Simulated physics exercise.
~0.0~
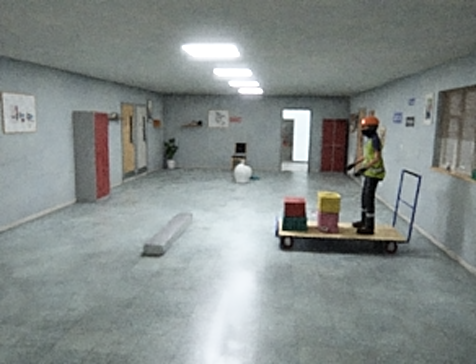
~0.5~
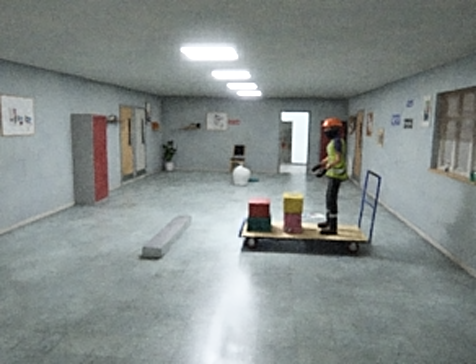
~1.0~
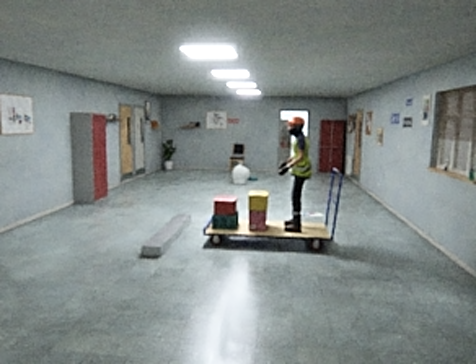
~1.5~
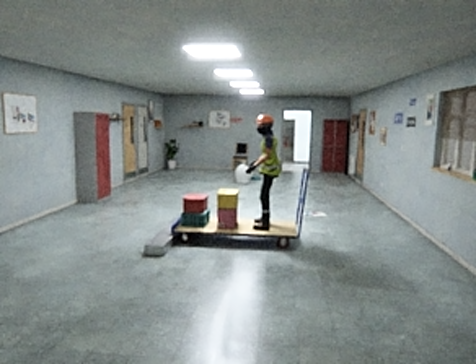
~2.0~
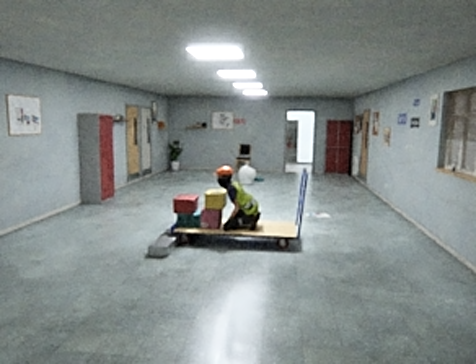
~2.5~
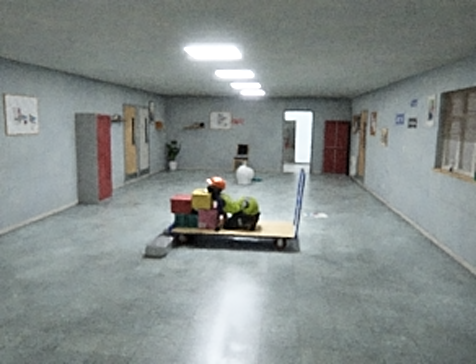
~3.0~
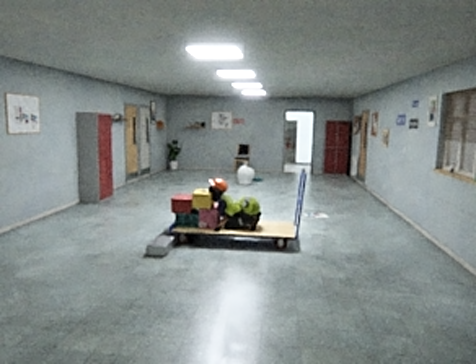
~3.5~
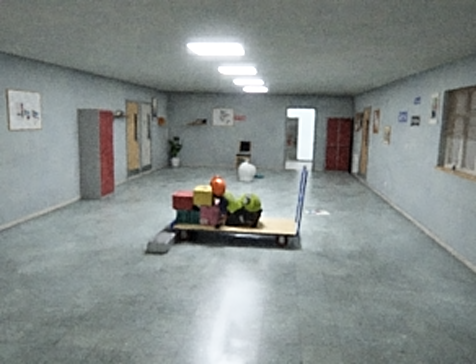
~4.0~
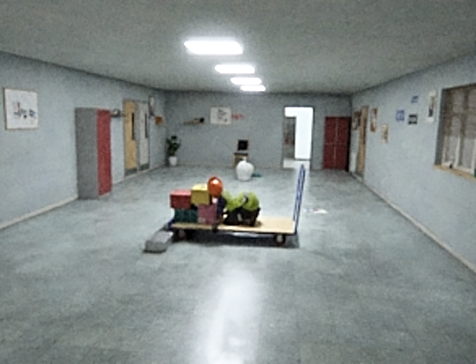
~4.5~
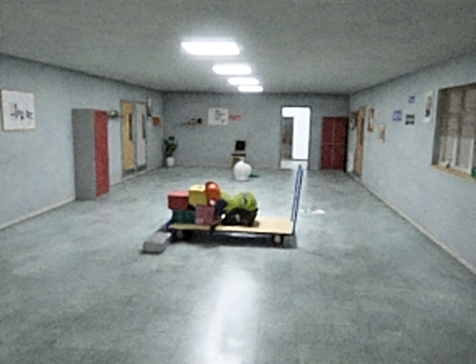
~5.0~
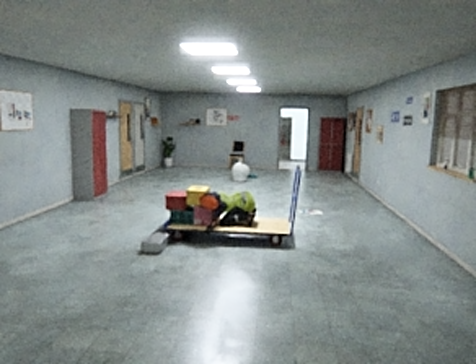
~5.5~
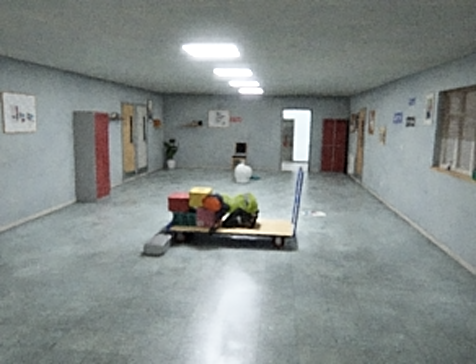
In a grey hallway, a cart rolls left, stops at a kerb, and its rider crumples forward against the boxes.
